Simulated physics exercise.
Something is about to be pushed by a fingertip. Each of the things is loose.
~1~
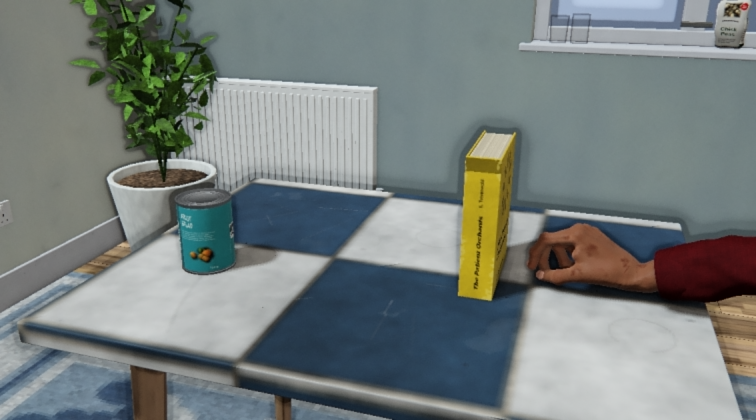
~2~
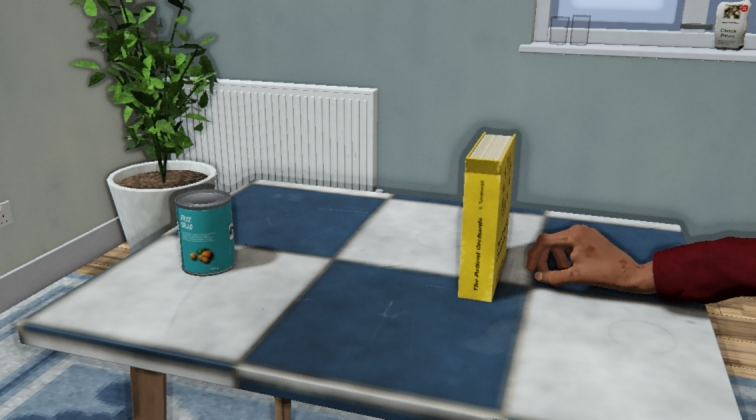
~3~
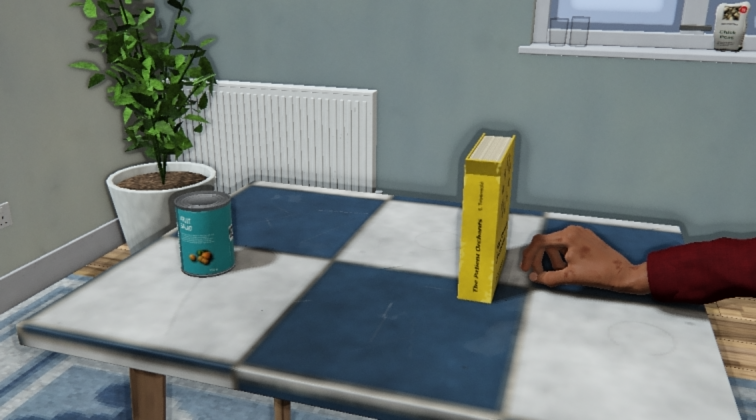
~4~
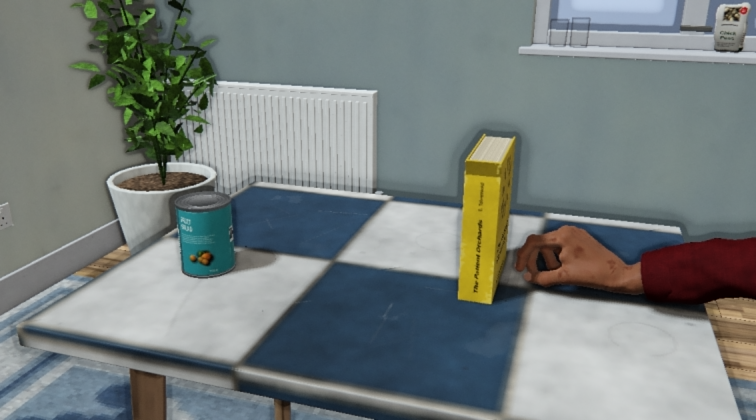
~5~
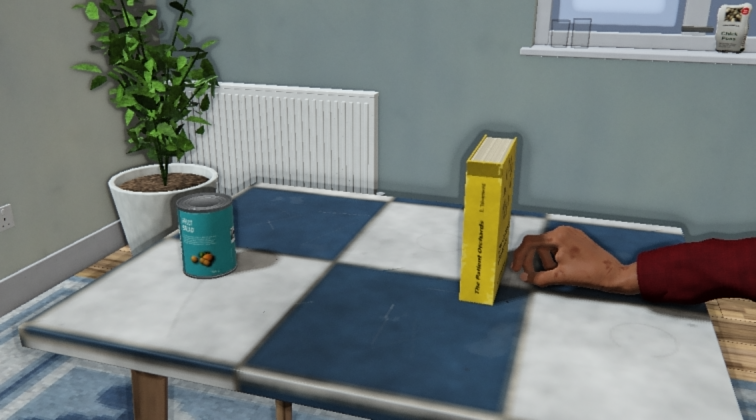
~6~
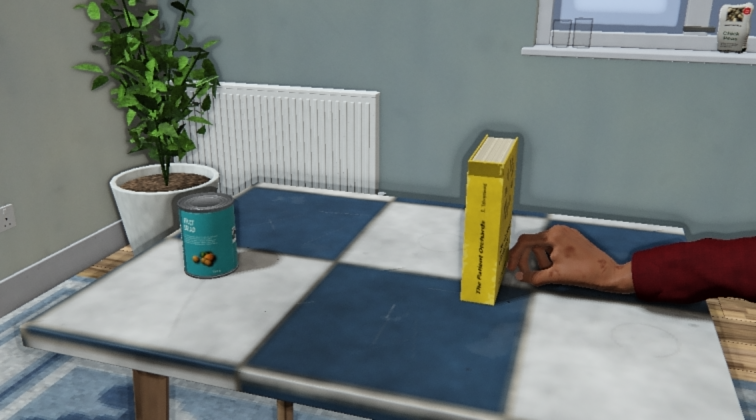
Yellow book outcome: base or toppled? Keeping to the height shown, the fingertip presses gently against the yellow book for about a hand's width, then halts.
Base.
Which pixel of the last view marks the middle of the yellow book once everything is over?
End point in the final view: About (408, 207).
Then, 0.40 s later than the last frame, yellow book moved a little near (480, 215).
Then, 0.90 s later than the last frame, yellow book moved a little near (455, 212).
Then, 1.30 s later than the last frame, yellow book moved a little near (436, 210).
Then, 1.80 s later than the last frame, yellow book moved about its own width near (413, 208).
When it is over, moved from the start, yellow book. End places, in pixels of the last picture, yellow book near (408, 207).
